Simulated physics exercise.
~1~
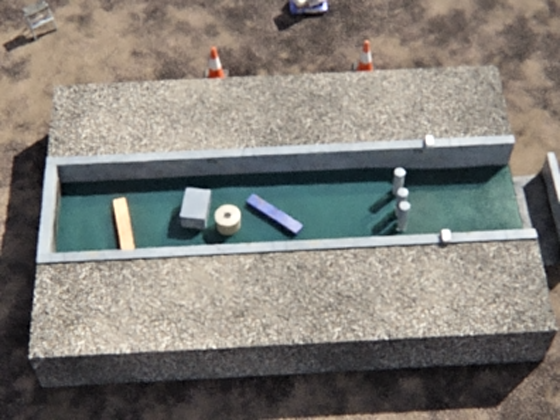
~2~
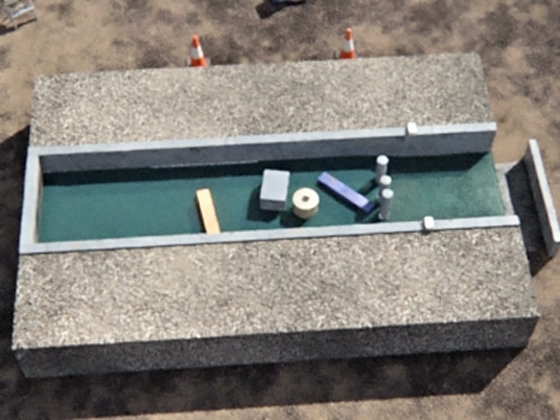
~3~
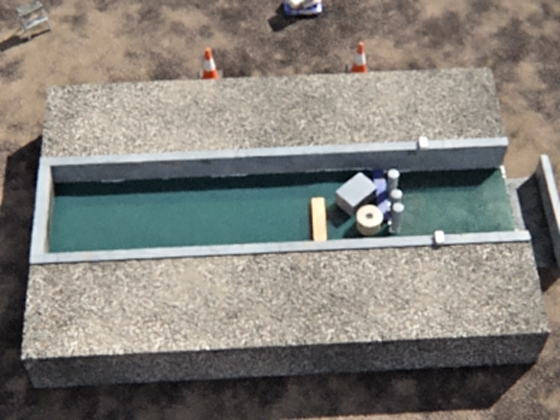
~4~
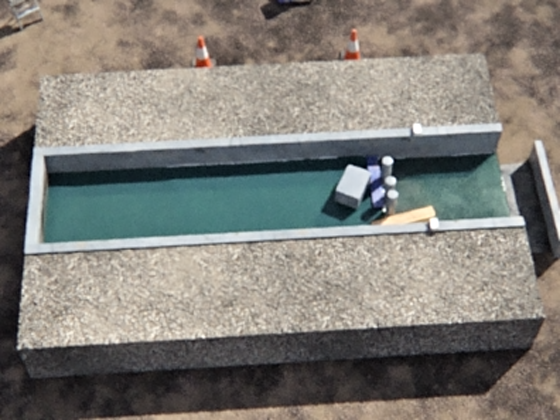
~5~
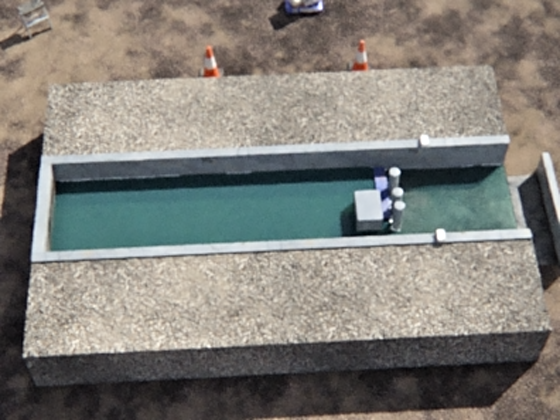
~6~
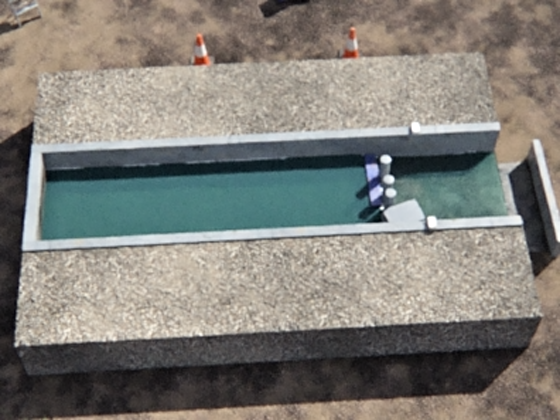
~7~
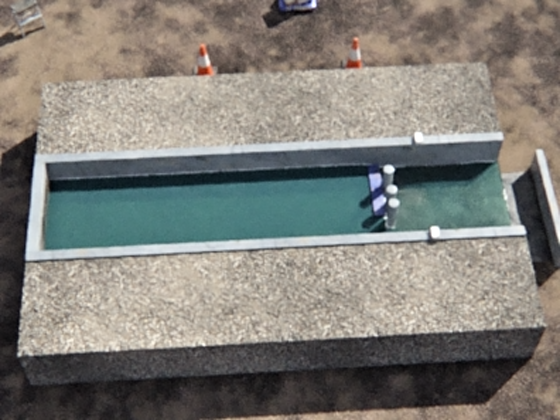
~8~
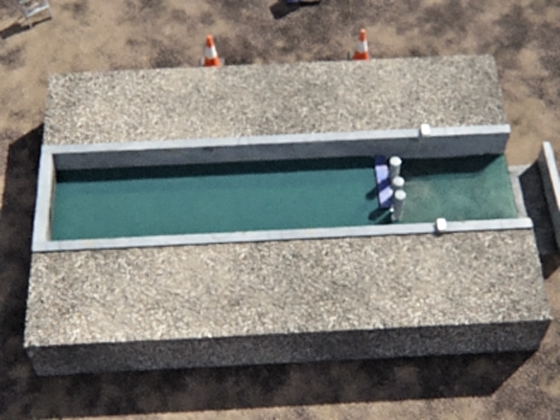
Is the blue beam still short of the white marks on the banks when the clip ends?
Yes, the blue beam is still resting against the upright posts, to the left of the white marks.
